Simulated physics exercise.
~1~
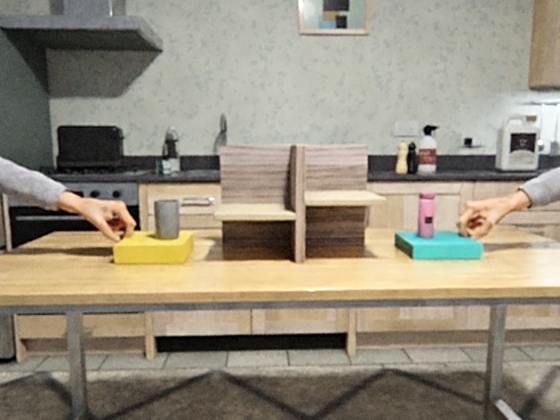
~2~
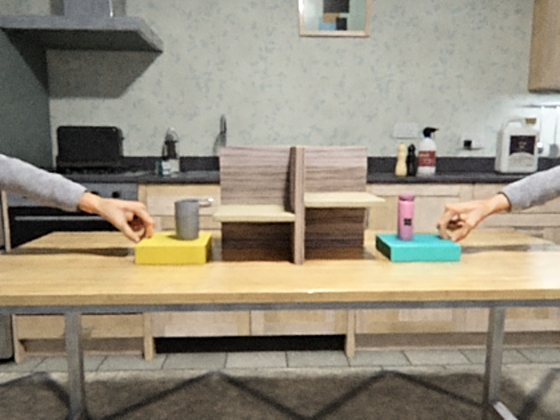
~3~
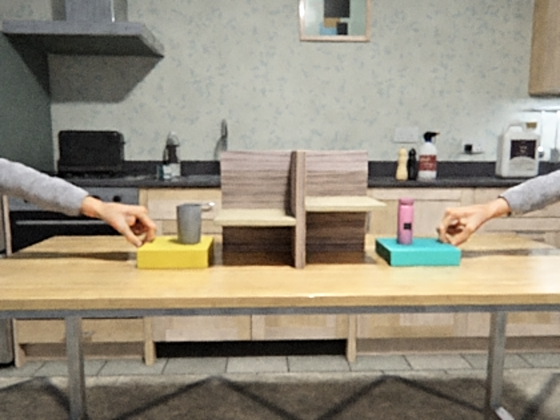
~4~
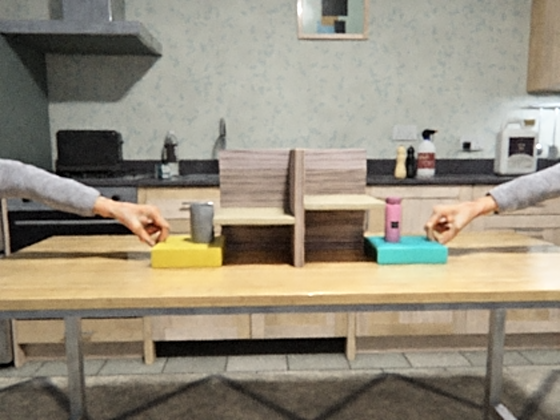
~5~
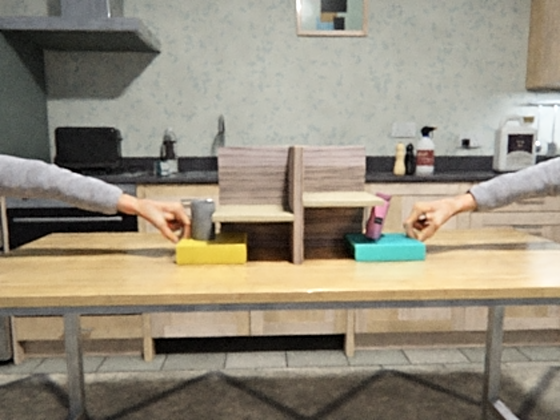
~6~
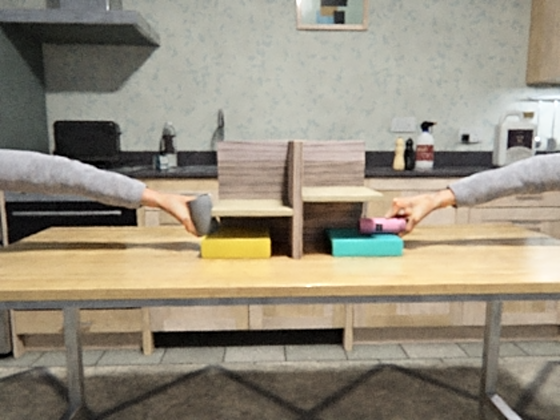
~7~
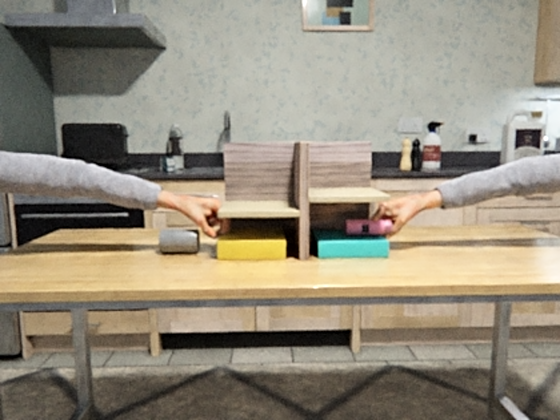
Two hands reach in from opposite sides of a wooden table in a kitchen, seen from the front, with a wood-grain stand of low shelves at the centre. The left hand slides a yellow tray carrying an upright grey beaker rightward, while the right hand pushes a turquoise board with an upright pink shaker leftward. As the carriers slip beneath the shelves, the shaker tilts and then tips onto its side on the board. The beaker is pushed back, leans, and topples off the tray. Finally, it lies on the tabletop at left, while the shaker rests sideways on the board.
